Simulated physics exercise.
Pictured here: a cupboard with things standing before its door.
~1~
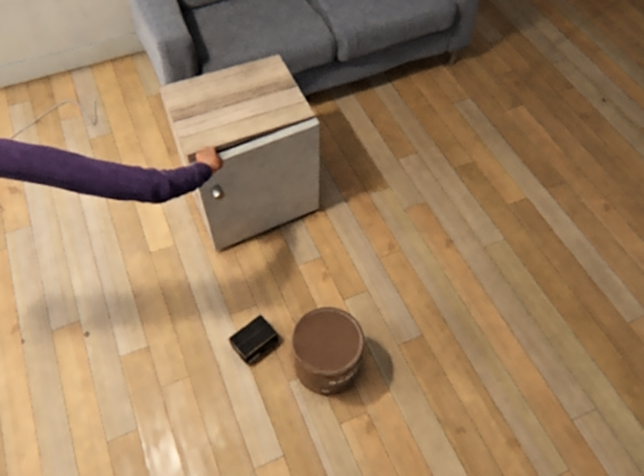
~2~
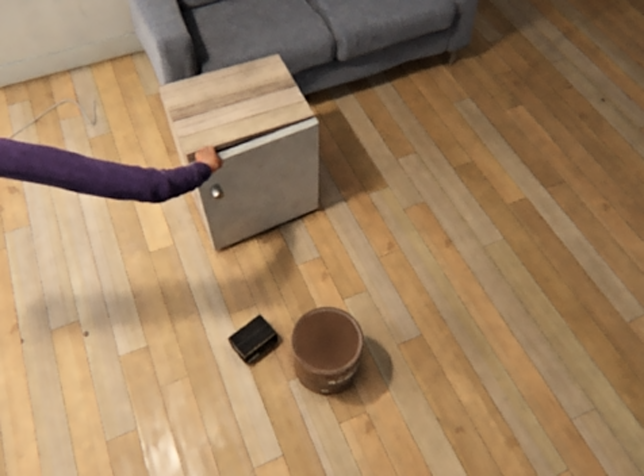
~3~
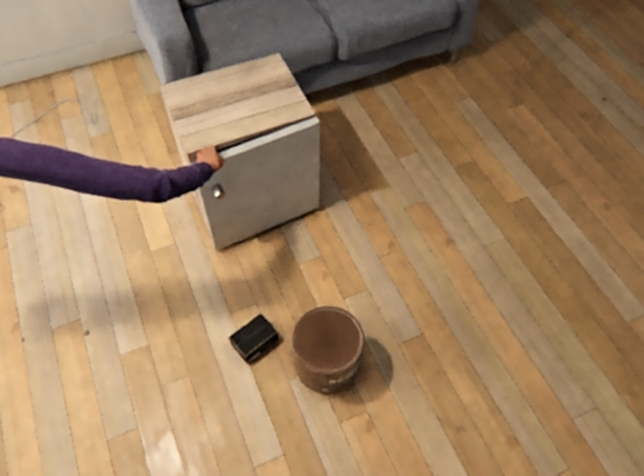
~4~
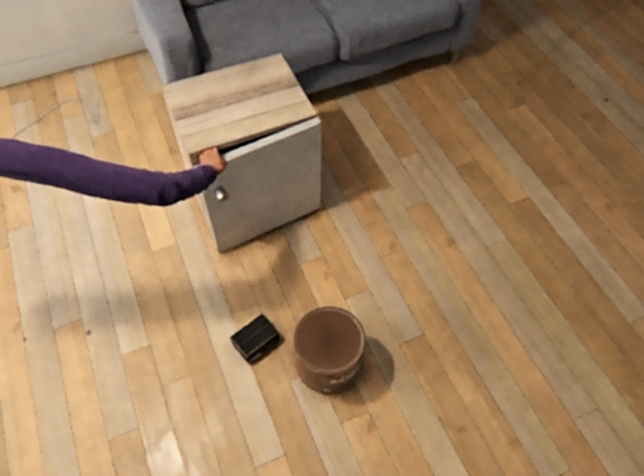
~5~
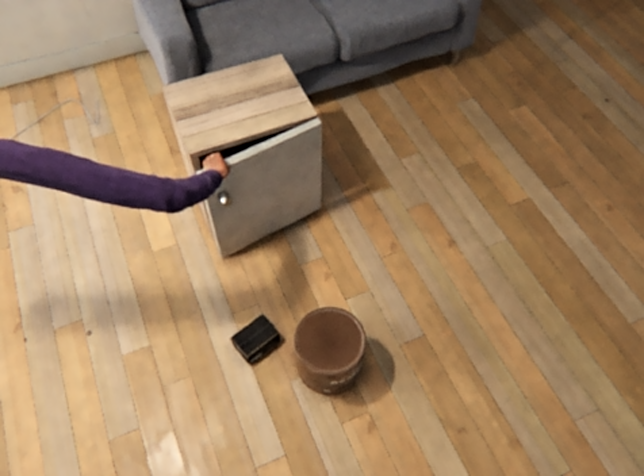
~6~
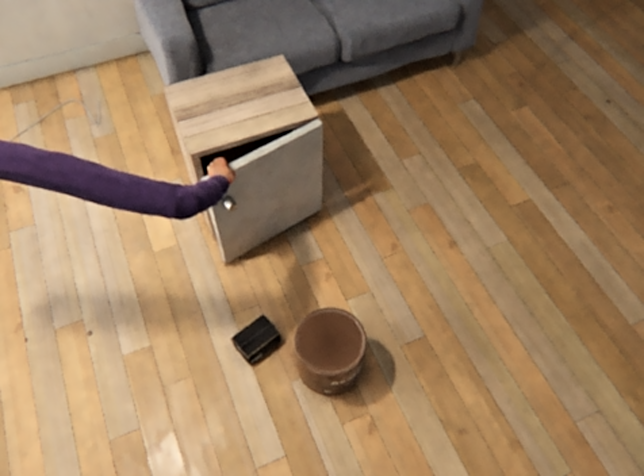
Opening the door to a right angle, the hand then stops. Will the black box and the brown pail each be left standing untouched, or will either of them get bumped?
Result: The black box is left alone; the brown pail is left alone.
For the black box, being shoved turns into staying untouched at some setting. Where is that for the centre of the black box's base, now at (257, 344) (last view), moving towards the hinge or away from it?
The switch point lies roughly at (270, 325).
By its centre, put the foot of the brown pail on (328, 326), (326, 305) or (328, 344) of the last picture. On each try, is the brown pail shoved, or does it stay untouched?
First it gets hit, then it gets hit, and last it goes untouched.
Then, 0.72 s after the last picture, door 43° open; black box at rest near (257, 339); brown pail at rest near (330, 353).
Then, 1.56 s after the last picture, door 79° open; black box at rest near (257, 339); brown pail at rest near (330, 353).
At rest, the black box escapes contact, near (257, 339); the brown pail escapes contact, near (330, 353).
